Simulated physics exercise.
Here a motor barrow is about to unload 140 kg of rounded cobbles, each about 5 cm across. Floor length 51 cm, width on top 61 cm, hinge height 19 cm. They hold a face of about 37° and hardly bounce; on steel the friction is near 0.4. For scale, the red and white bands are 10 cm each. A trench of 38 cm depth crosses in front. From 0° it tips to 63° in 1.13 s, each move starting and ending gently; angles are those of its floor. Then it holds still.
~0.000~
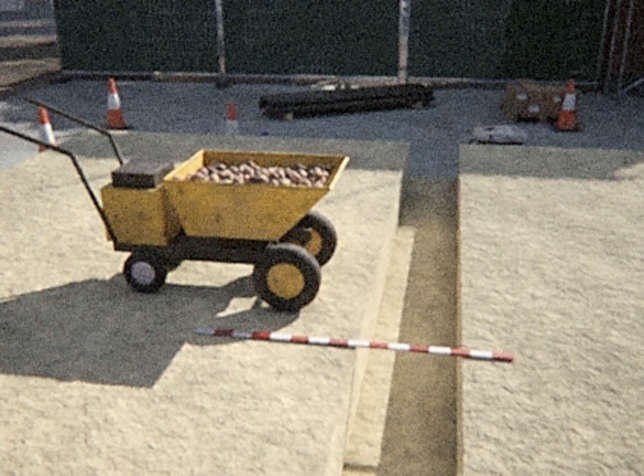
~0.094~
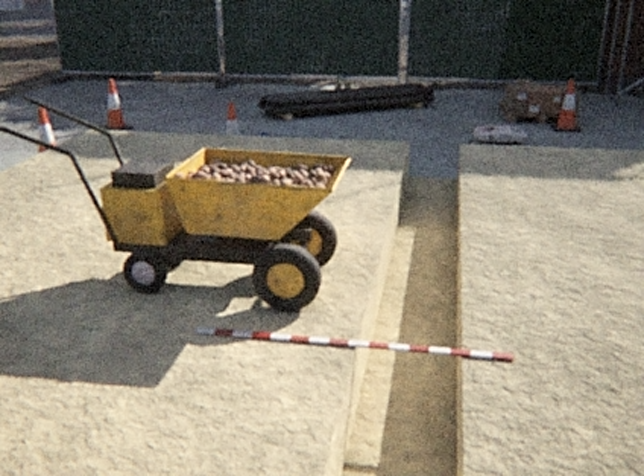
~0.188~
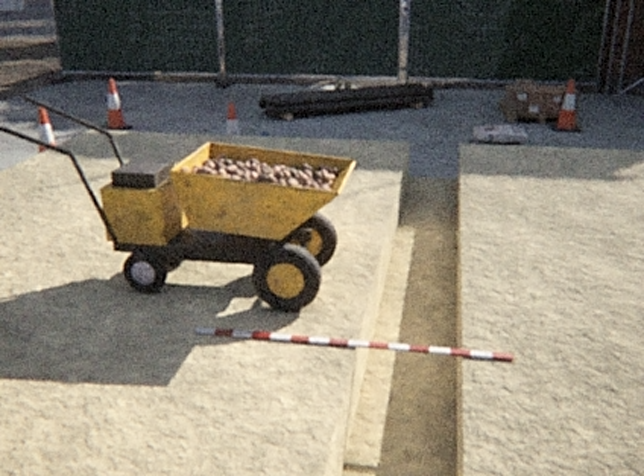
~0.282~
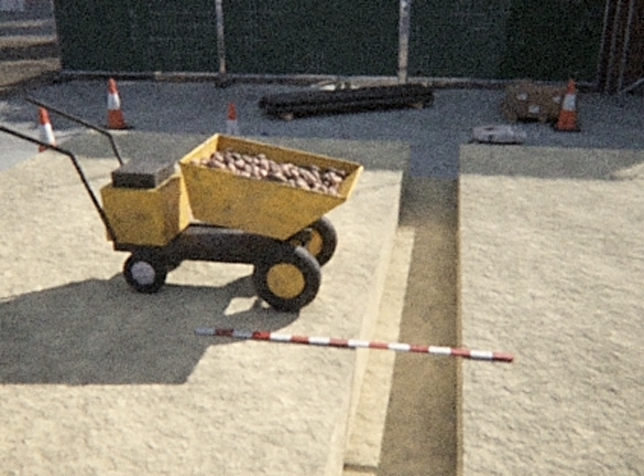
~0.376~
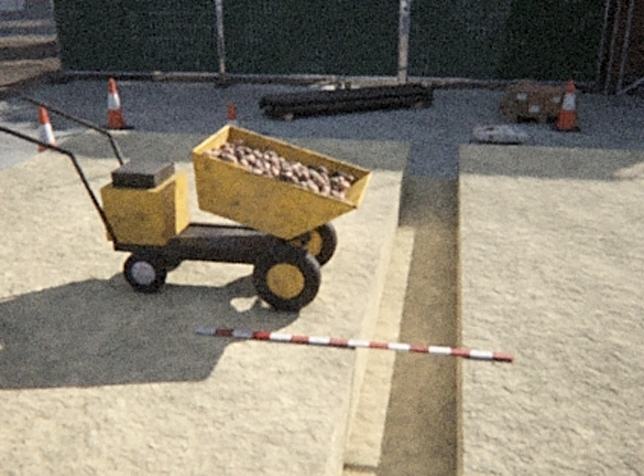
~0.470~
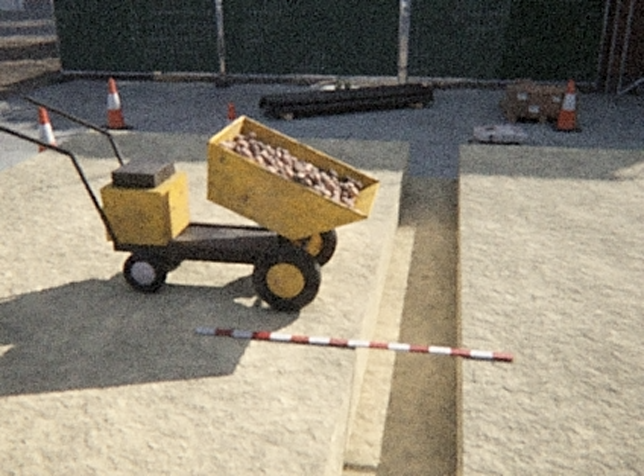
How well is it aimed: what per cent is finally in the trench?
Close to 95 in a hundred.
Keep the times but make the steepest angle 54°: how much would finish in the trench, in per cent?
In that case some 65 per cent.
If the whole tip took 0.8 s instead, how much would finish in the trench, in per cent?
It would be near 90 per cent.
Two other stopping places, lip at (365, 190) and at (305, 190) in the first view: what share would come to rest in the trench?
First some 60, then 100 per cent.
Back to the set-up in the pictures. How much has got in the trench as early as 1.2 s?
About 20 per cent by then.
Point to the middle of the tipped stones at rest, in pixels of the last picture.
Around (429, 344).
After 0.9 s the floor is at 53°; 100 % in the skip; the foremost stones are at (391, 243).
After 1.2 s the floor is at 63°; 78 % in the skip, 22 % in the trench; the foremost stones are at (455, 333).
After 1.6 s the floor is at 63°; 40 % in the skip, 55 % in the trench, 5 % past the trench; the foremost stones are at (528, 306).
After 3.5 s the floor is at 63°; 0 % in the skip, 95 % in the trench, 5 % past the trench; the foremost stones are at (579, 313).
